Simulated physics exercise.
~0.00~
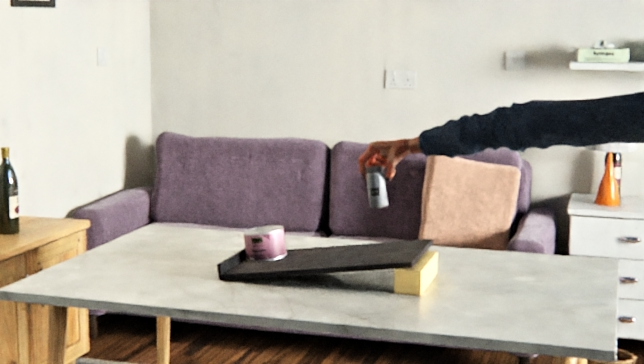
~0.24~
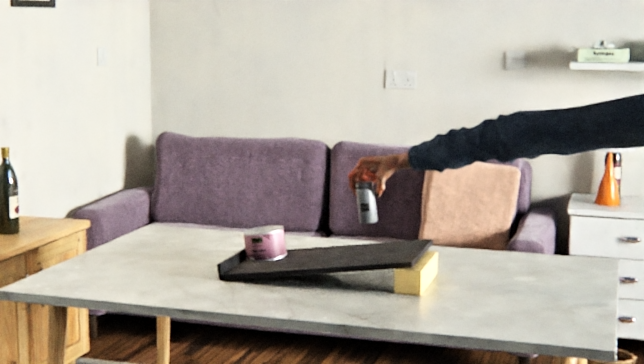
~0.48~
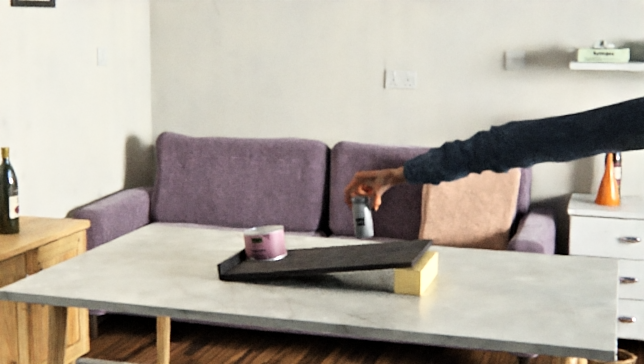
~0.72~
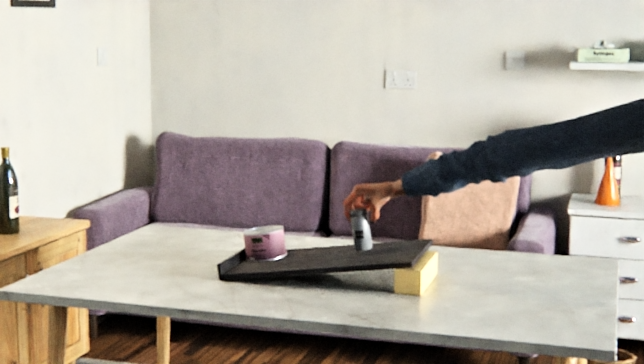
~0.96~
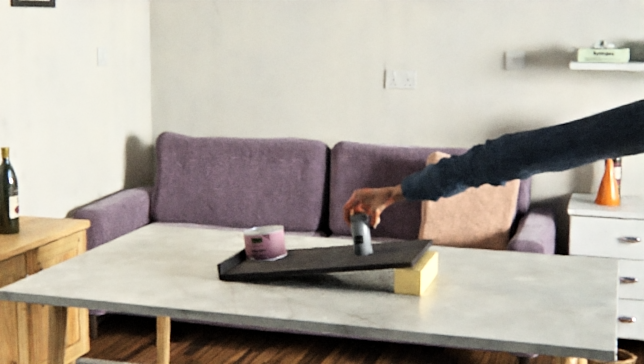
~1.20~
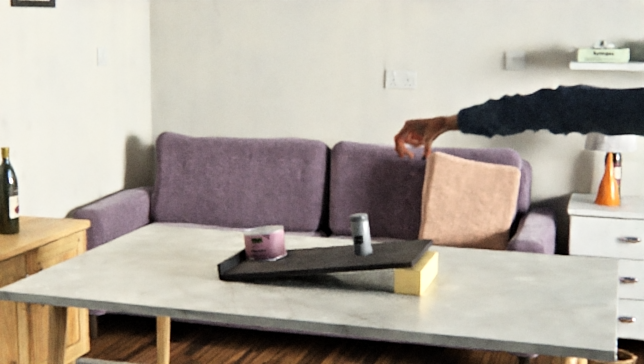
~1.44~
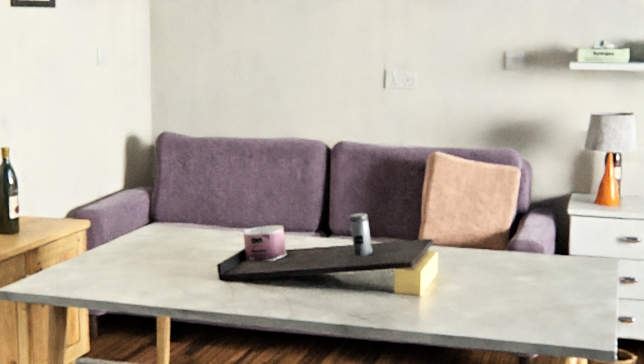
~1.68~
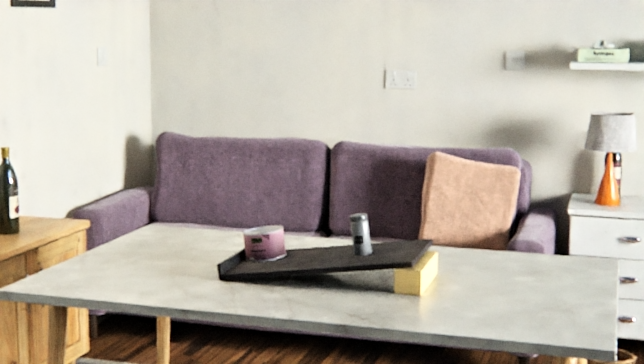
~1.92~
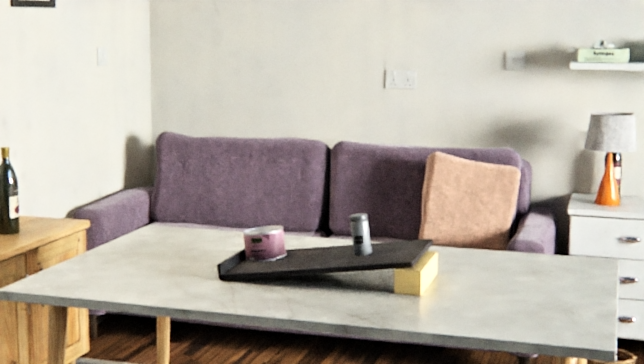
Grey shaker being lowered by a hand onto a sloping dark board beside a pink tub, then staying put once released.
